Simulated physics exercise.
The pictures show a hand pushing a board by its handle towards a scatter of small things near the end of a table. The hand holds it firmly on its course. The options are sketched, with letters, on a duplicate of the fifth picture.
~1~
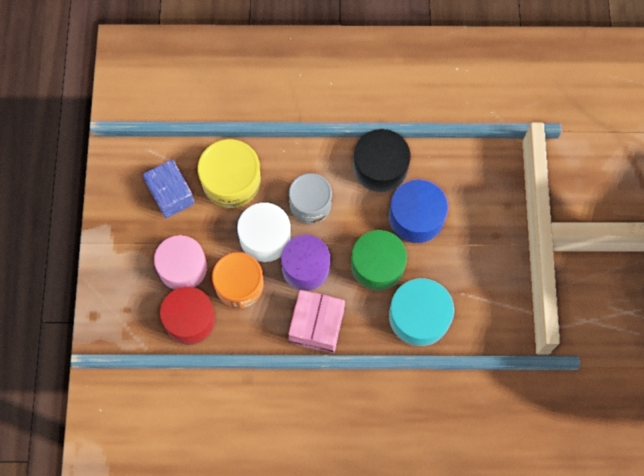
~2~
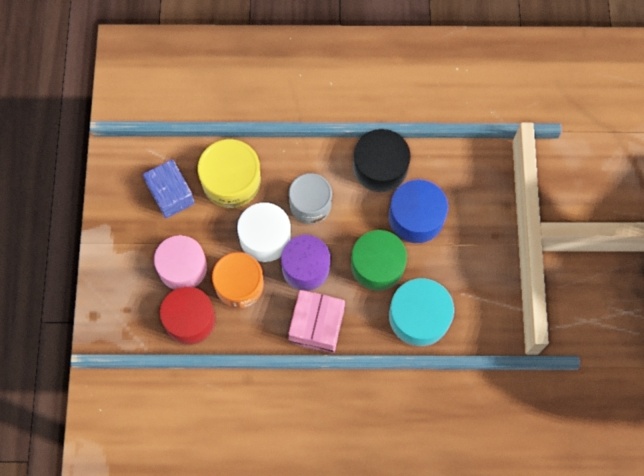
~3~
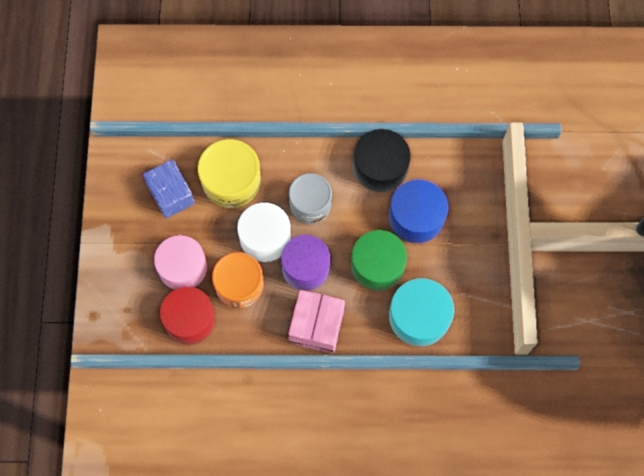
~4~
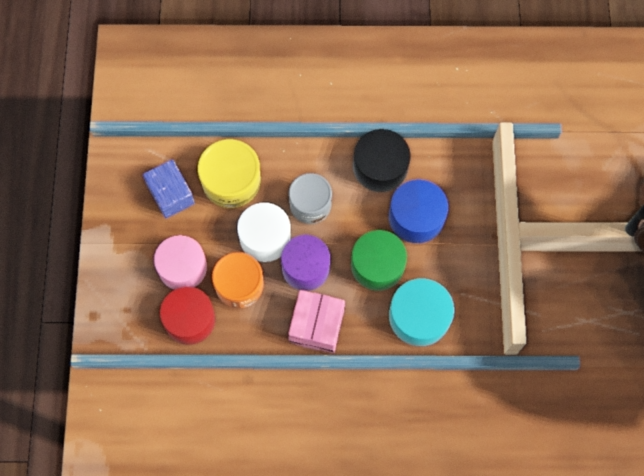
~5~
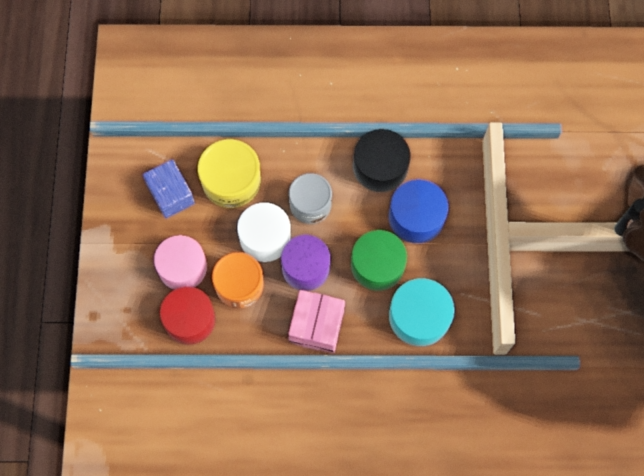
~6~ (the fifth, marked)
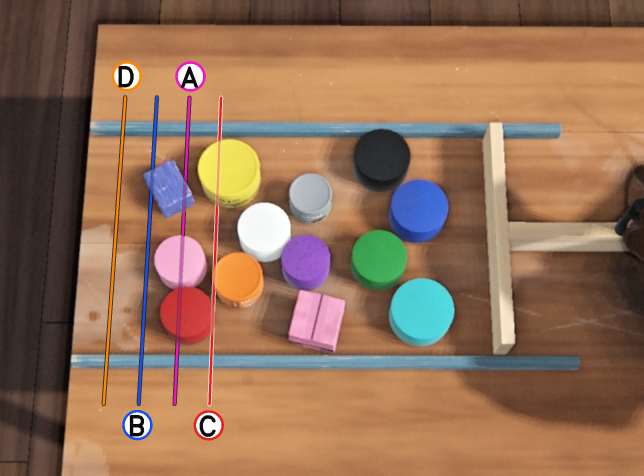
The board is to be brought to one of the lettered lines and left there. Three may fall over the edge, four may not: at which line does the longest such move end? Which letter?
No fourth one falls up to C.
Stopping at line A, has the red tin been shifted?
Yes.
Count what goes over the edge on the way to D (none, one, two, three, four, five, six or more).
By then, six or more.
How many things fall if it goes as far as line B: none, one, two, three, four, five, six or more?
By then, six or more.
On the copy, A at (182, 243); B at (148, 243); C at (216, 243); D at (115, 243).
On C. First, board (399, 229); black pot (360, 157); pink box (306, 323).
Then, board (297, 228); pink tin (137, 246); blue block (152, 195).
Finally, board (218, 228); pink tin over the edge; blue block over the edge; two fallen.
By contrast, A drops five; B drops nine; D drops nine.
